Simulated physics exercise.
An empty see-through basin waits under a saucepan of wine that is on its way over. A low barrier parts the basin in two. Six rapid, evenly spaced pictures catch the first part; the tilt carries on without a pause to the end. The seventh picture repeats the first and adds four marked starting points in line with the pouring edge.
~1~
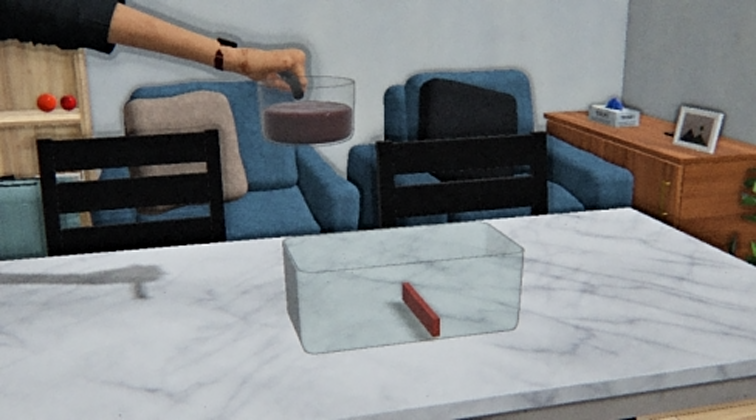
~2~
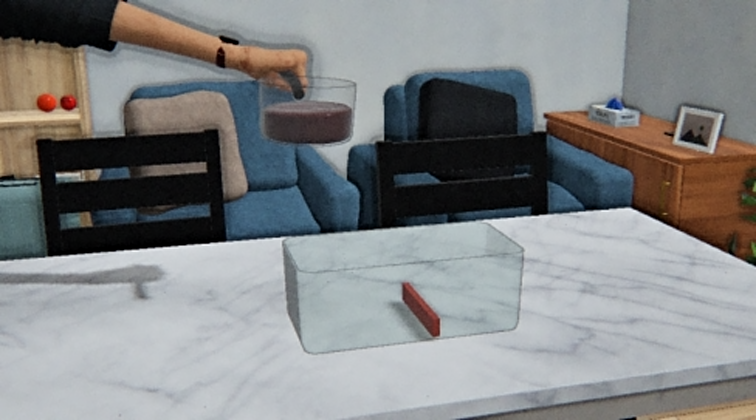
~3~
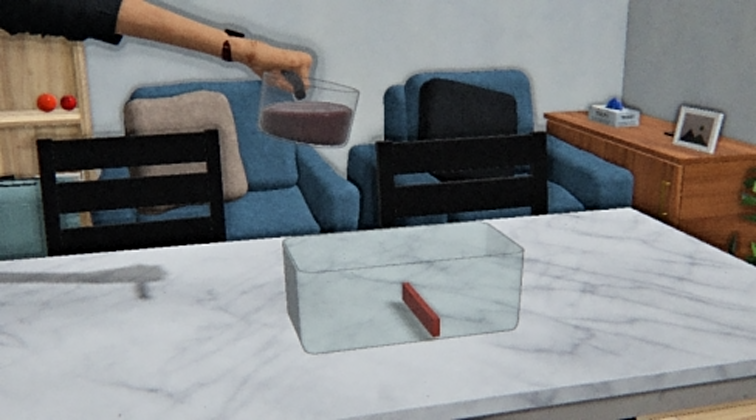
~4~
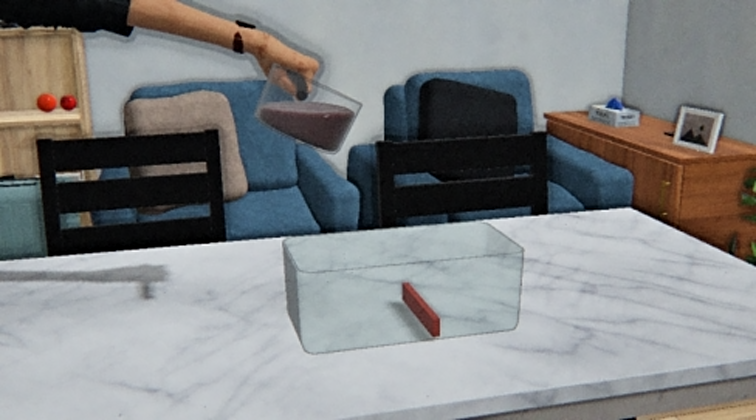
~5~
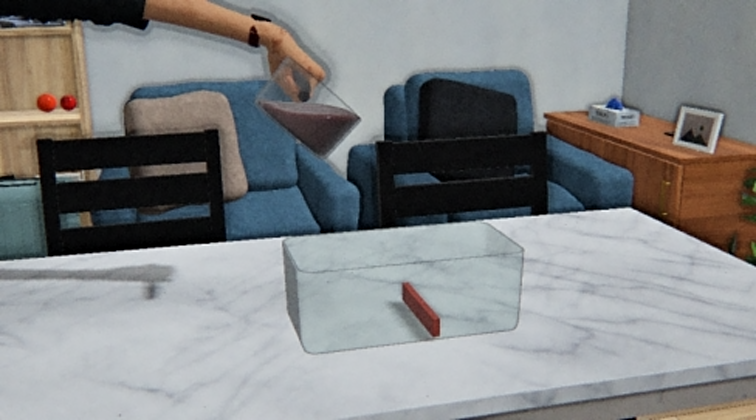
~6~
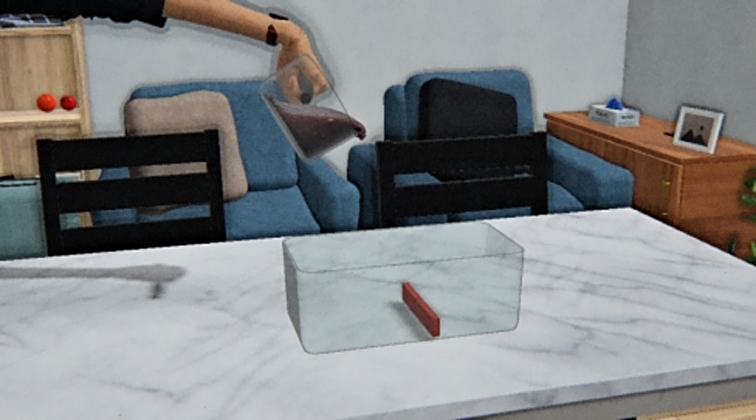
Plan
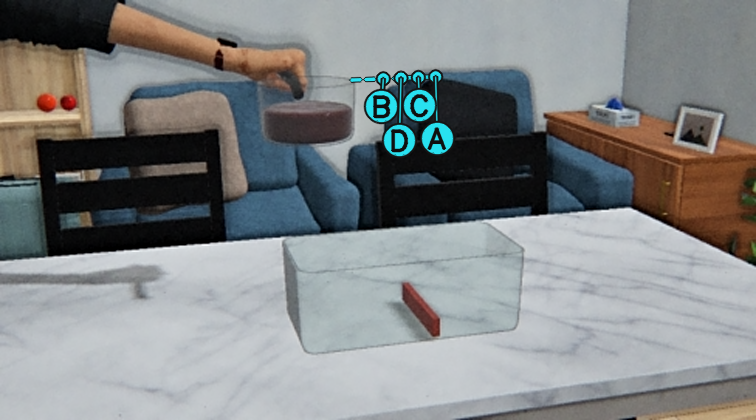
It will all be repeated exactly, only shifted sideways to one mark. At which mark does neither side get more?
It is B.
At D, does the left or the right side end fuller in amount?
The right side.
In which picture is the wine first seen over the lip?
Picture 6.
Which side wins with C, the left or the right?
The right side.
In cyan, A at (435, 76); B at (383, 78); C at (418, 77); D at (400, 78).
For spot A, about 23 % ends left of the wall and 71 % right of it; 6 % is lost outside.
For spot B, about 51 % ends left of the wall and 47 % right of it.
For spot C, about 19 % ends left of the wall and 74 % right of it; 6 % is lost outside.
For spot D, about 17 % ends left of the wall and 78 % right of it; 5 % is lost outside.
